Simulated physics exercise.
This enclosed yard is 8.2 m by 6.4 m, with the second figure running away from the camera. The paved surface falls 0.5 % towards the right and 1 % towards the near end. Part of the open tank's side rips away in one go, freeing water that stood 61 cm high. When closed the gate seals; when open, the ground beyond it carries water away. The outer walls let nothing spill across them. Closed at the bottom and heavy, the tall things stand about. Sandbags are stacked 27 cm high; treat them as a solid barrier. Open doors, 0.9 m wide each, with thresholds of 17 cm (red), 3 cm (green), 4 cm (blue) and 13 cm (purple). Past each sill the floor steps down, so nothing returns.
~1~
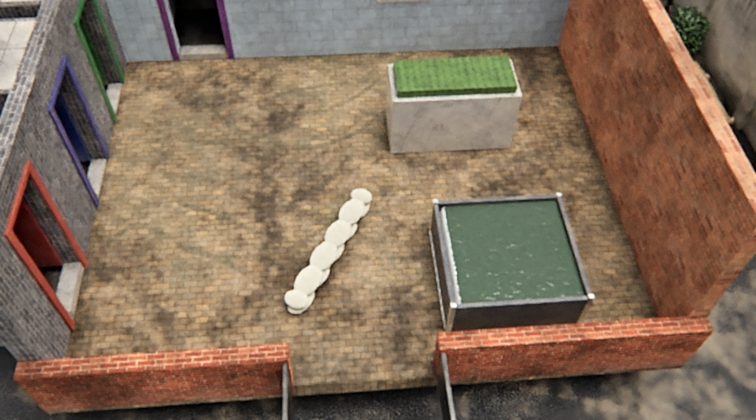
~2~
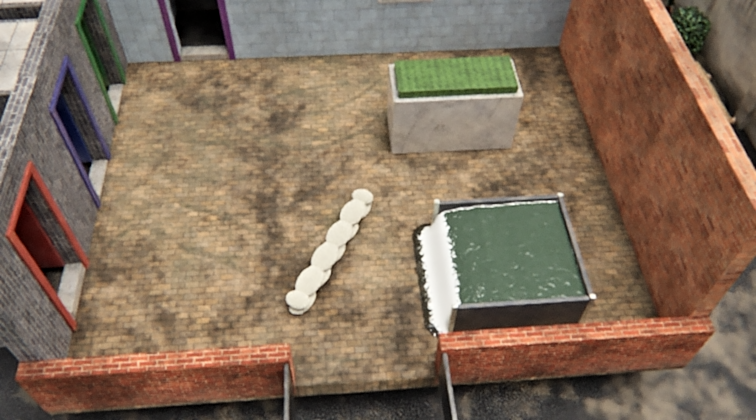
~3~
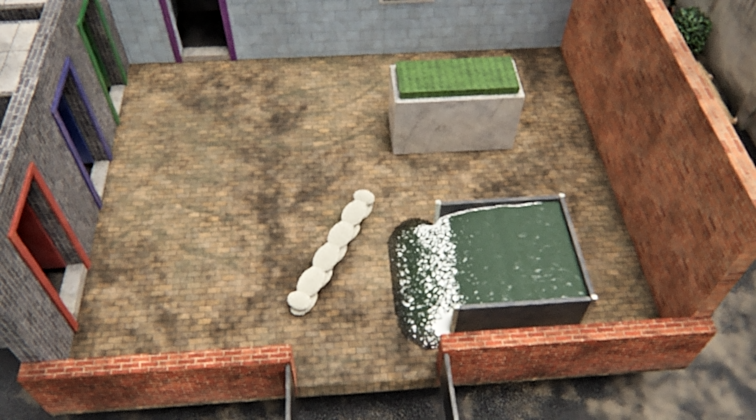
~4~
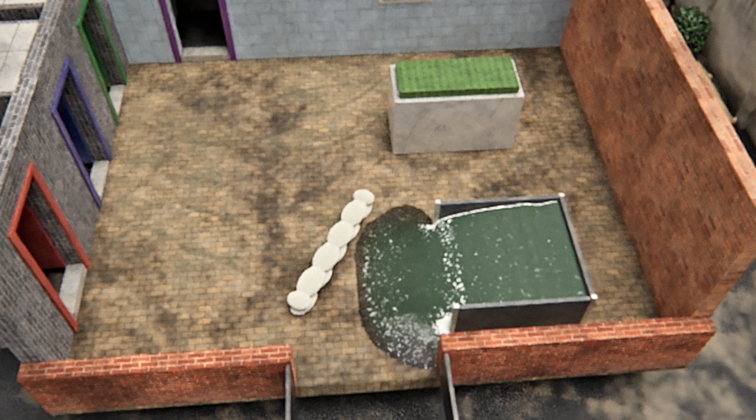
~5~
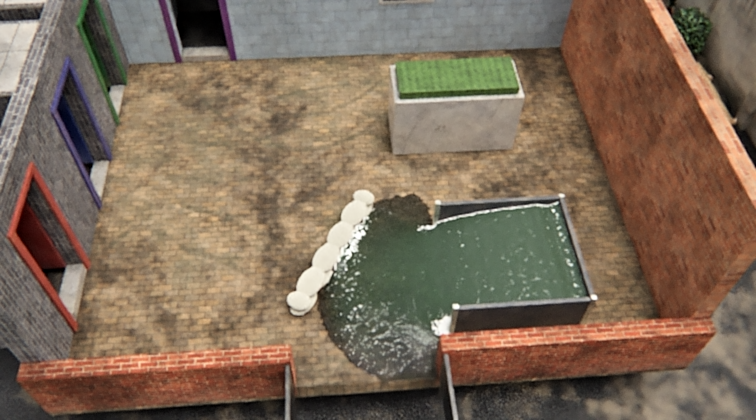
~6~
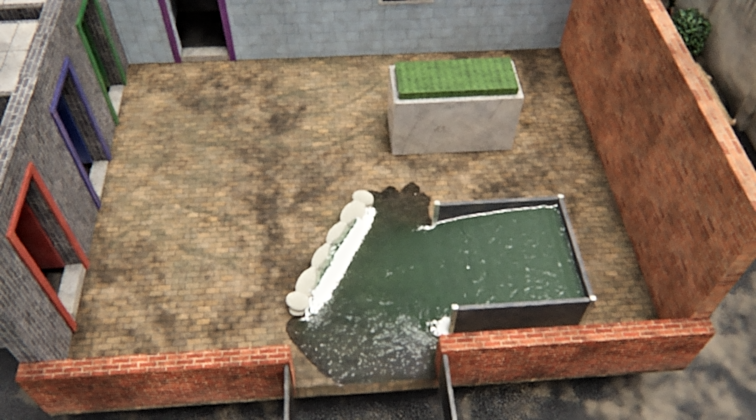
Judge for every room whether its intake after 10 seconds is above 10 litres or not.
The red door: Intake not above; the green door: Intake not above; the blue door: Intake not above; the purple door: Intake not above.
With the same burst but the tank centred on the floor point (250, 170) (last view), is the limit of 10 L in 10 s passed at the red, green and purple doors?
Result - red door does not exceed it, green door exceeds it, purple door does not exceed it.
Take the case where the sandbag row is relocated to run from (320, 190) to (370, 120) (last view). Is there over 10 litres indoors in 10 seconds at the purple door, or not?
At purple, compared with that limit: Limit not reached.
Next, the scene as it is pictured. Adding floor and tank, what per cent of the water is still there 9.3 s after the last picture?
I'd put it at some 52 percent still there.
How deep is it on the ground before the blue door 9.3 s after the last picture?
Reading: Close to 1.0 cm.
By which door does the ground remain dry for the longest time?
Purple.
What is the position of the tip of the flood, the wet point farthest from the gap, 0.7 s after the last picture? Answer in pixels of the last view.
Roughly at pixel (160, 379).
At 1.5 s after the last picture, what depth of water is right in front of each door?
Depths: Red door 0 cm, green door 0 cm, blue door 0 cm, purple door 0 cm.
Then, 0.7 s after the last picture water covers 15 % of the floor and is deepest (37 cm) near (343, 256); red door not reached, green door not reached, blue door not reached, purple door not reached.
Then, 1.5 s after the last picture water covers 25 % of the floor and is deepest (30 cm) near (343, 256); red door not reached, green door not reached, blue door not reached, purple door not reached.
Then, 2.8 s after the last picture water covers 35 % of the floor and is deepest (17 cm) near (91, 384); red door 11 cm at the sill, 0 L in, green door not reached, blue door not reached, purple door not reached.
Then, 5.3 s after the last picture water covers 50 % of the floor and is deepest (6 cm) near (105, 383); red door 4 cm at the sill, 0 L in, green door 2 cm at the sill, 0 L in, blue door 2 cm at the sill, 0 L in, purple door not reached.
Then, 9.3 s after the last picture water covers 65 % of the floor and is deepest (6 cm) near (635, 348); red door 2 cm at the sill, 0 L in, green door 1 cm at the sill, 0 L in, blue door 1 cm at the sill, 0 L in, purple door 2 cm at the sill, 0 L in.
